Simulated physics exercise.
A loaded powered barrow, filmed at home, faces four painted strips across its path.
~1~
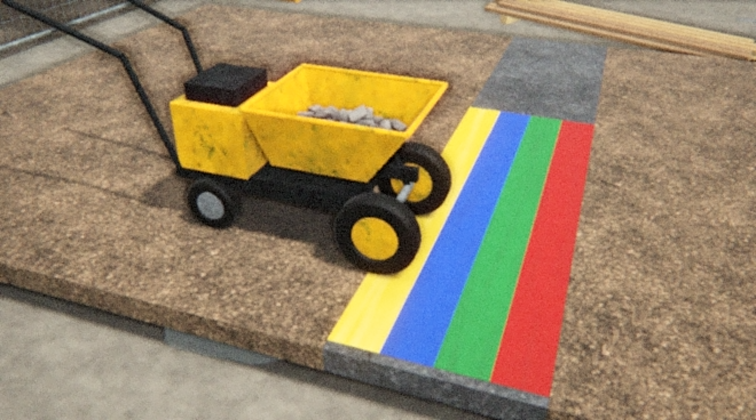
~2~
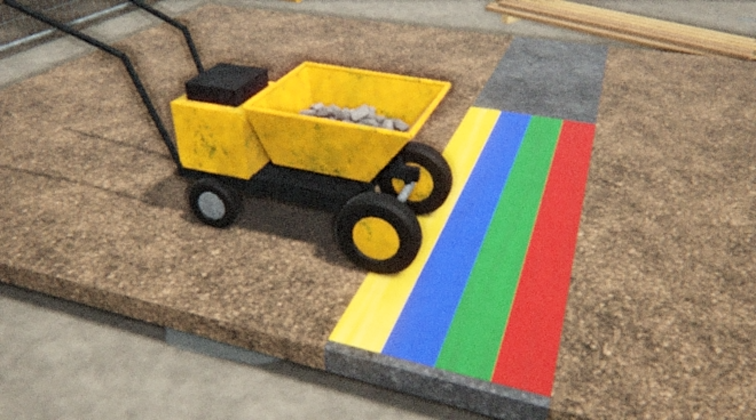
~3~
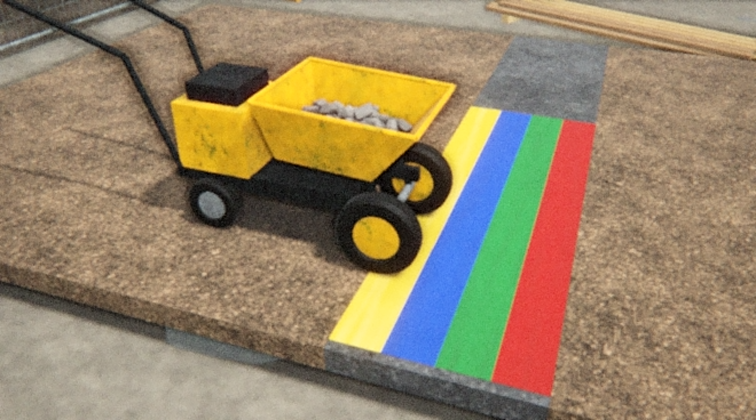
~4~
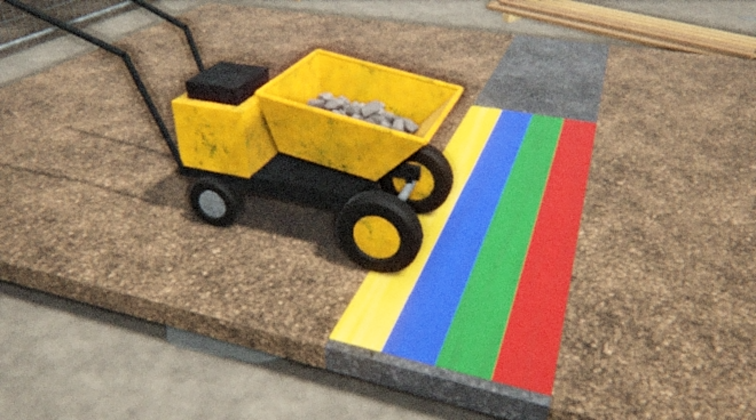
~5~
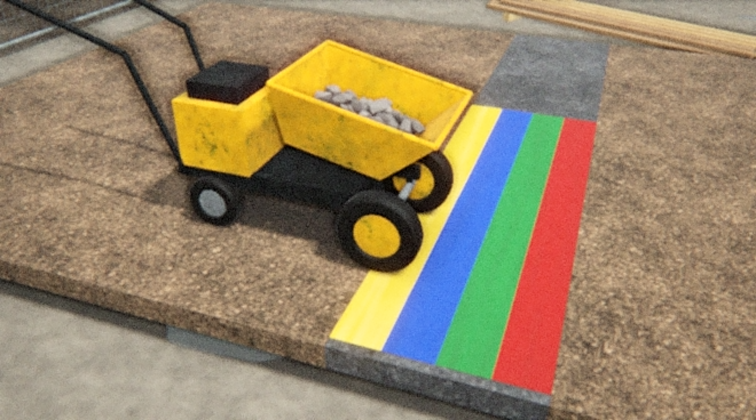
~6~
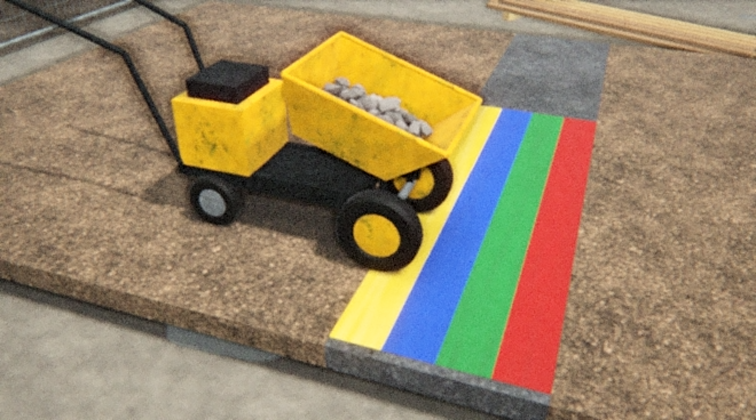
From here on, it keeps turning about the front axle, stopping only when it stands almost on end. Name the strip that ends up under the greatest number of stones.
That would be the red strip.
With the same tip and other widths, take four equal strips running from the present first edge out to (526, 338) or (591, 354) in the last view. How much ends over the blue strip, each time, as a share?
I'd estimate some 0 per cent, and then some 0 per cent.
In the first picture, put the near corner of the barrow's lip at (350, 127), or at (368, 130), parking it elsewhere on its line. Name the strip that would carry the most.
Green at the first place, then green at the second.
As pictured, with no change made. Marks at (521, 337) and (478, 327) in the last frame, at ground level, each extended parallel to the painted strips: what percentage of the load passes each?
Roughly 60 per cent, then roughly 90 per cent.
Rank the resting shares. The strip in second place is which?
Next in line comes that green strip.
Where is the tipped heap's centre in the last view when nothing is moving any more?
Close to (547, 262) in the last view.
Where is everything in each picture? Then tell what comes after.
In the first frame, lip of the skip (407, 136), level; top of the load (355, 132), broken stones; yellow strip (378, 301); blue strip (427, 312); green strip (478, 324); red strip (531, 337).
In the second frame, lip of the skip (410, 137), level; top of the load (357, 132).
In the third frame, lip of the skip (416, 139), tipped barely; top of the load (347, 126).
In the fourth frame, lip of the skip (425, 142), tipped a little; top of the load (335, 119).
In the fifth frame, lip of the skip (435, 147), tipped a little; top of the load (329, 112).
In the sixth frame, lip of the skip (447, 155), tipped clearly; top of the load (338, 106); yellow strip (380, 298); blue strip (428, 309); green strip (479, 322); red strip (532, 334).
Just after the last frame, skip tipped steeply; every one in the skip.
A moment on, skip tipped right over; almost all in the skip; just a few over the green strip; just a few over the red strip.
Further on, skip tipped right over; about a tenth in the skip; about a tenth over the green strip; roughly half over the red strip; roughly a quarter off the paint.
When it is over, skip tipped right over; not one over the yellow strip; not one over the blue strip; roughly a quarter over the green strip; roughly half over the red strip; roughly a quarter off the paint.
